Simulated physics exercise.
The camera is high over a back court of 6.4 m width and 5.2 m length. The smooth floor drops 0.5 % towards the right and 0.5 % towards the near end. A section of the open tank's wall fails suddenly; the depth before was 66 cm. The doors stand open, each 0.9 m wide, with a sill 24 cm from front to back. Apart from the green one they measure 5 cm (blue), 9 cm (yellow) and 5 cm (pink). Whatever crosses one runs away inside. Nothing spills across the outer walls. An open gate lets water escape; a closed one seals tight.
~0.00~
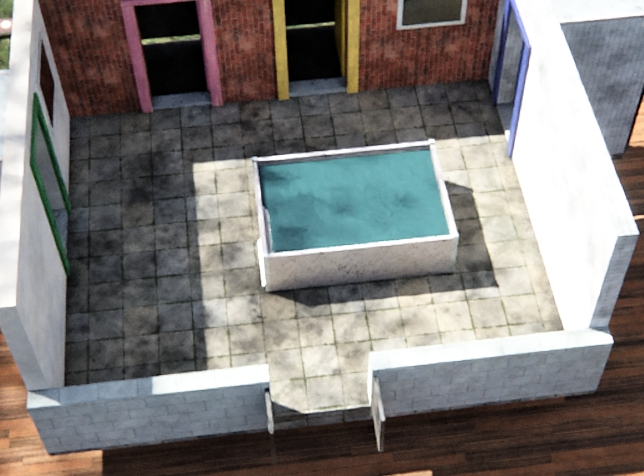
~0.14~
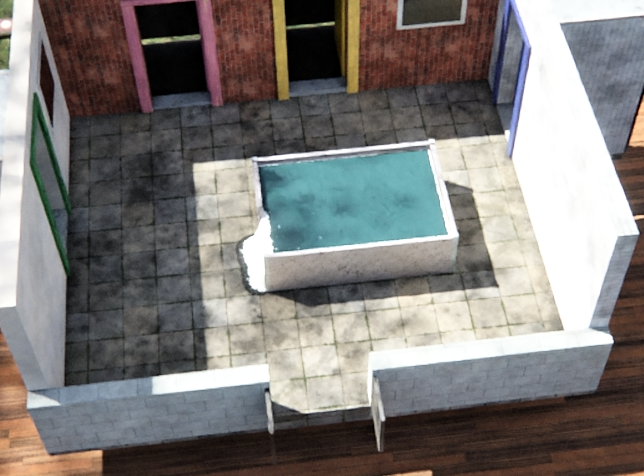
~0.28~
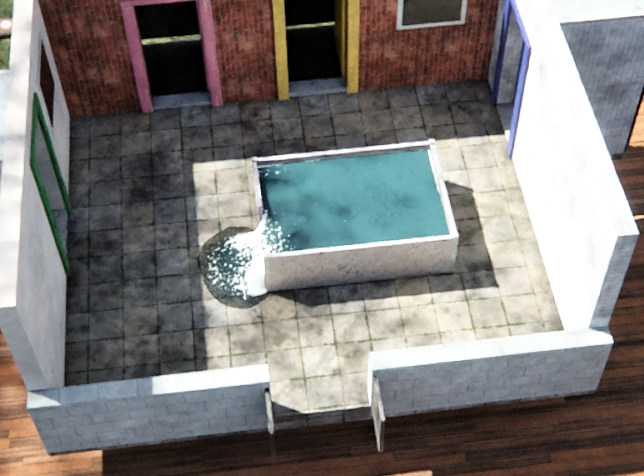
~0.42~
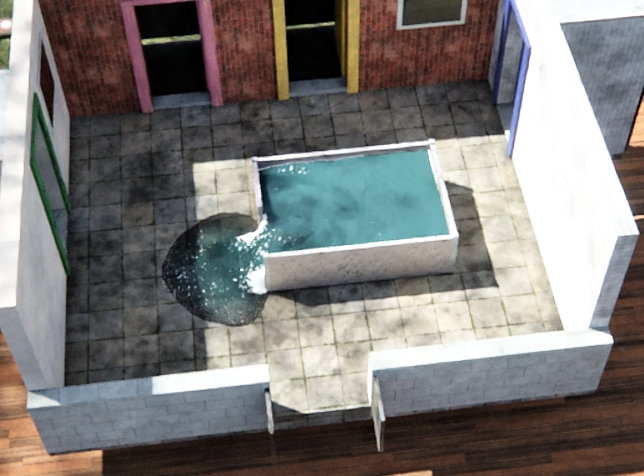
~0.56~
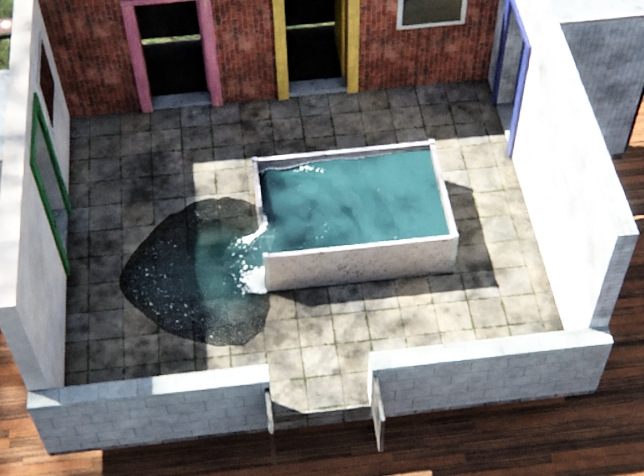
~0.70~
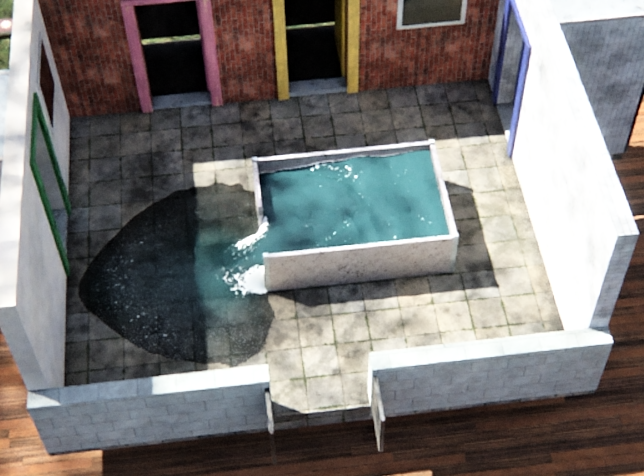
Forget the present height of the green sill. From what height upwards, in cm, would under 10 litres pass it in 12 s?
About 20 cm.
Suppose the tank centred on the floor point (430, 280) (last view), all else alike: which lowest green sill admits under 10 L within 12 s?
About 12.5 cm.
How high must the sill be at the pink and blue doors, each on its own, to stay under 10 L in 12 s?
About 7.5 cm at pink and 9.5 cm at blue.
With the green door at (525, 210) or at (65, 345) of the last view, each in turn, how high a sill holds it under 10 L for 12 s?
Roughly 9.0 and 23 cm.
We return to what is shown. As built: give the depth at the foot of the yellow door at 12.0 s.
Roughly 3.0 cm deep.
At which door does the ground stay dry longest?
Last comes the blue one.
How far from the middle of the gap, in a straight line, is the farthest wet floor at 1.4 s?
Roughly 3.2 m.
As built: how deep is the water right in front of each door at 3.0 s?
Depths in cm: Blue 0, yellow 0, pink 3, green 21.
After 1.4 s water covers 30 % of the floor, deepest (35 cm) near (256, 271); 19 cm at the green door, 1 litre in over its 16 cm sill.
After 3.0 s water covers 35 % of the floor, deepest (28 cm) near (67, 324); 21 cm at the green door, 31 litres in over its 16 cm sill.
After 12.0 s water covers 95 % of the floor, deepest (12 cm) near (478, 103); 6 cm at the green door, 39 litres in over its 16 cm sill.
At the green door as built, the water arrived by 1.0 s and peaked near 24 cm at 2.2 s.
With a sill of 17 cm, 30 litres would have come in within the 12 s; with 23 cm, 3 litres. So under 10 litres takes about 20 cm.
